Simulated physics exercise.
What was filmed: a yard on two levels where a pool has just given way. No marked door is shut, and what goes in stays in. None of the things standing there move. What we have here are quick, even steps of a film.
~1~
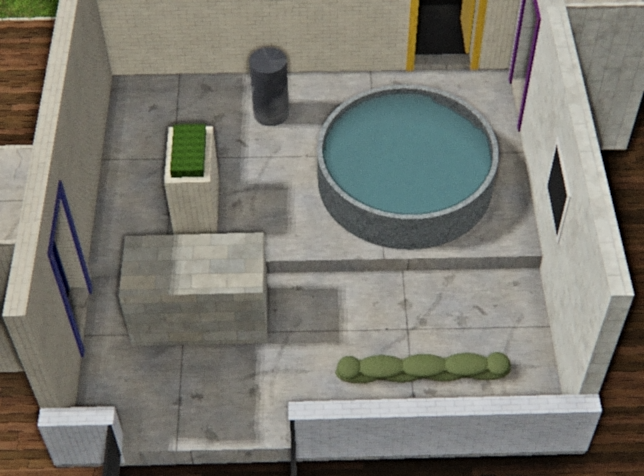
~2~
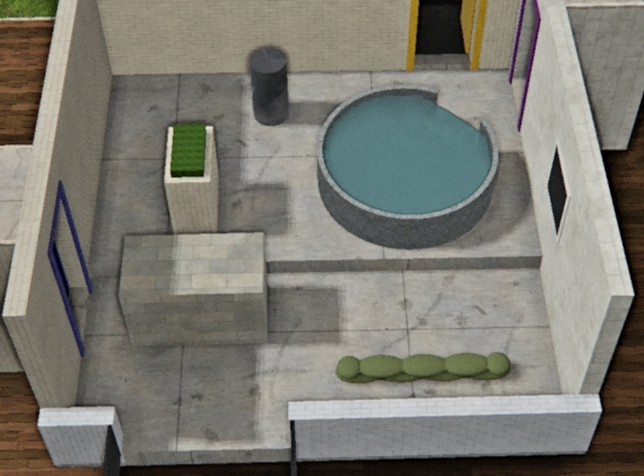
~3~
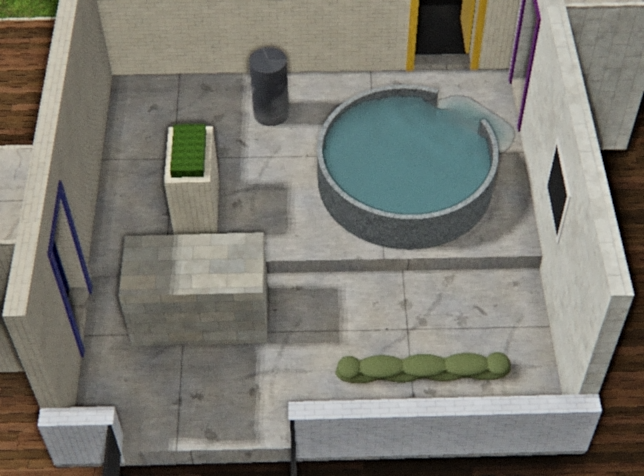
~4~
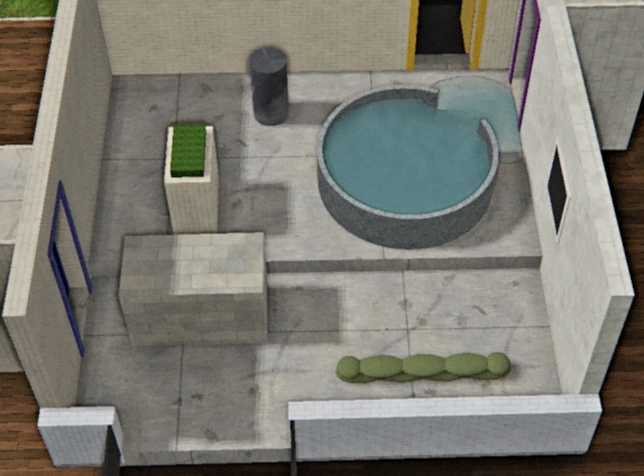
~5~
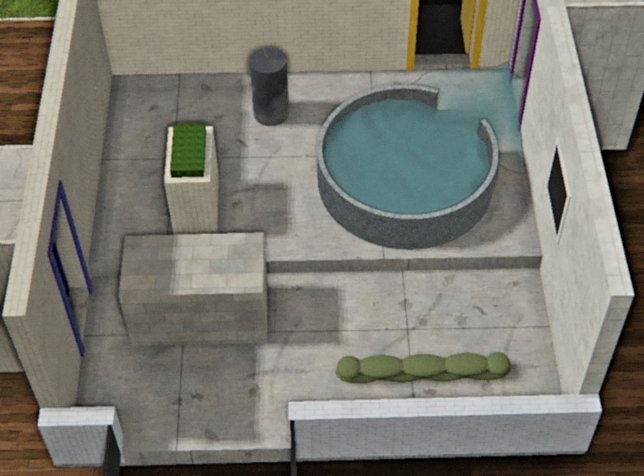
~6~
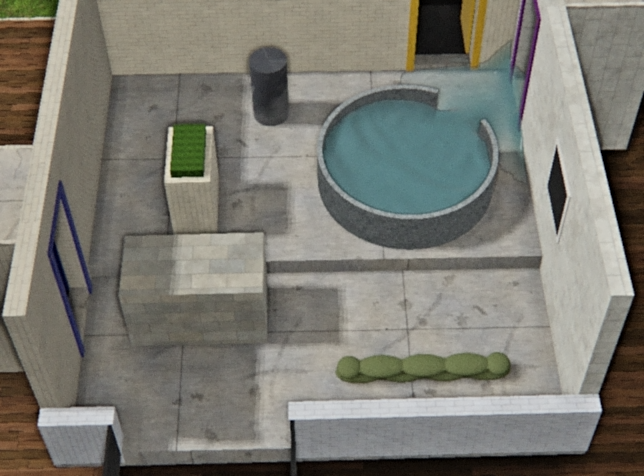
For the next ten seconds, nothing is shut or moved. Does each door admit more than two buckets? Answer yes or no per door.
Answers: The blue door: No; the yellow door: Yes; the purple door: Yes.
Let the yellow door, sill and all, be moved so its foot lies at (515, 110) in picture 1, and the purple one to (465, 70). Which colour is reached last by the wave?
It is the blue-painted one.
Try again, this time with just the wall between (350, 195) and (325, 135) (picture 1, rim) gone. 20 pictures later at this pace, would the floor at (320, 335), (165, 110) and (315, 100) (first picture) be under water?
The first spot is swamped, the second swamped, the third spared.
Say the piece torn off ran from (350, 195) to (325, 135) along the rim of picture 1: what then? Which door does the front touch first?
Go with the blue-painted one.
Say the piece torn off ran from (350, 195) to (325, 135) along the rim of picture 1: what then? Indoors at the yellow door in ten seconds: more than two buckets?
Yellow: Falls short.
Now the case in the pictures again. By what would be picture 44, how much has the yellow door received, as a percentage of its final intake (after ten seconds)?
Close to 85 %.
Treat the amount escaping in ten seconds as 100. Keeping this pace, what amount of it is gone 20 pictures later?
Somewhere around 60 per cent, I'd say.
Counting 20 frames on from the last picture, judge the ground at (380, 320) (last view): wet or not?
Outcome at that point: Unwetted.
A moment on, water covers 10 % of the floor; the blue door not reached, the yellow door under two buckets in, the purple door over two buckets in.
Next, water covers 20 % of the floor; the blue door not reached, the yellow door far over two buckets in, the purple door far over two buckets in.
Then, water covers 35 % of the floor; the blue door not reached, the yellow door far over two buckets in, the purple door far over two buckets in.
Later, water covers 55 % of the floor; the blue door not reached, the yellow door far over two buckets in, the purple door far over two buckets in.
In the end, water covers 85 % of the floor; the blue door wet at the sill, nothing in, the yellow door far over two buckets in, the purple door far over two buckets in.
